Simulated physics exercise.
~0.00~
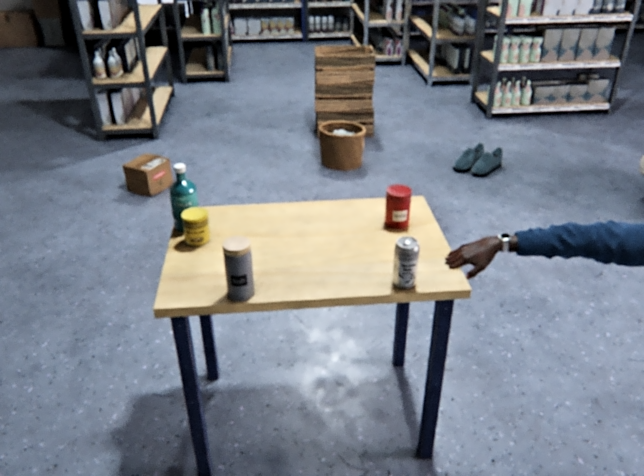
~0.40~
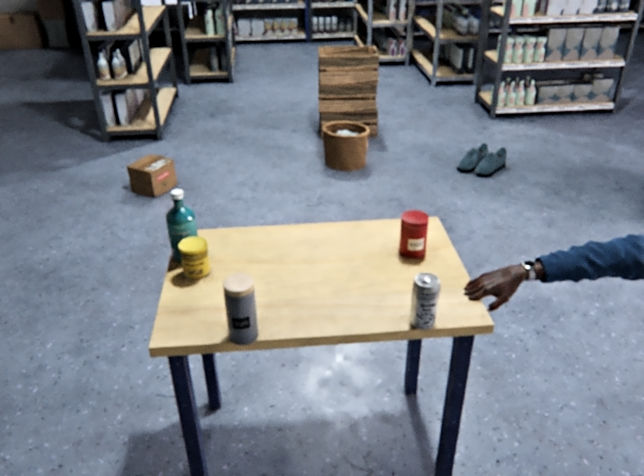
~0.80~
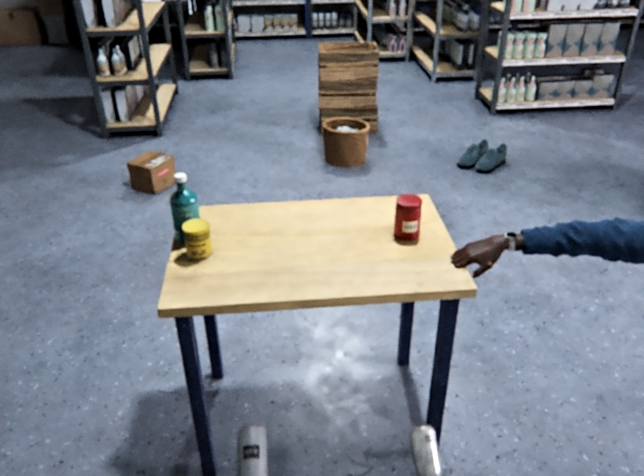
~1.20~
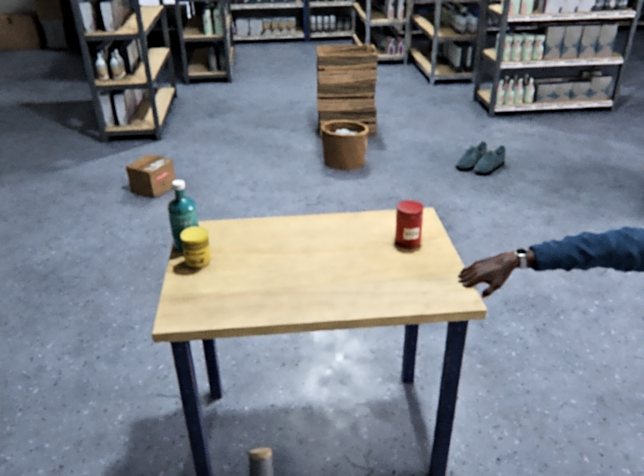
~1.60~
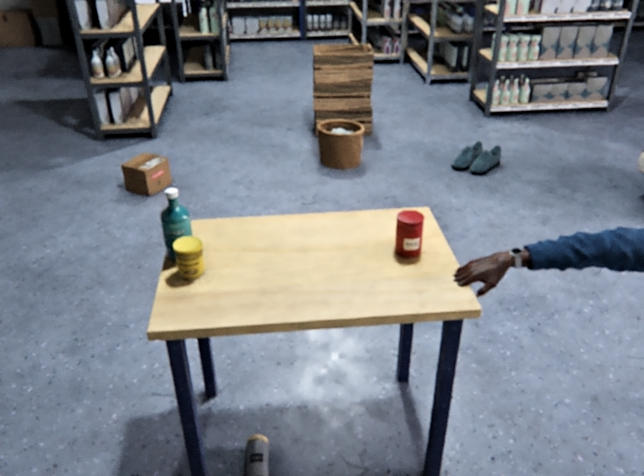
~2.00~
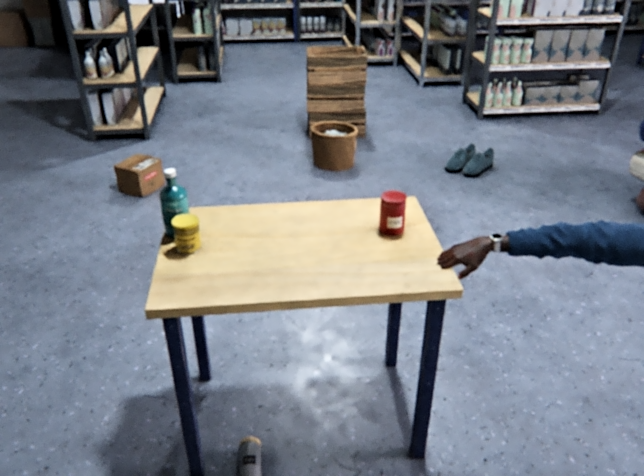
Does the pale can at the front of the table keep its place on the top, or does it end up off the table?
It ends up off the table. It drops to the floor on the near side, along with the grey jar, as the table is moved.
To begin with, a turquoise bottle, a yellow tin, a grey jar, a red jar and a pale can stand on a wooden-topped table, with a hand at its right edge. The table slides towards us with everything still upright. It then moves back, and the grey jar and pale can, which stood nearest us, are down on the floor in front. The table comes forward once more as the pale can goes out of view, then shifts away again. At the end the bottle, tin and red jar still stand on top, while the grey jar lies on the floor.
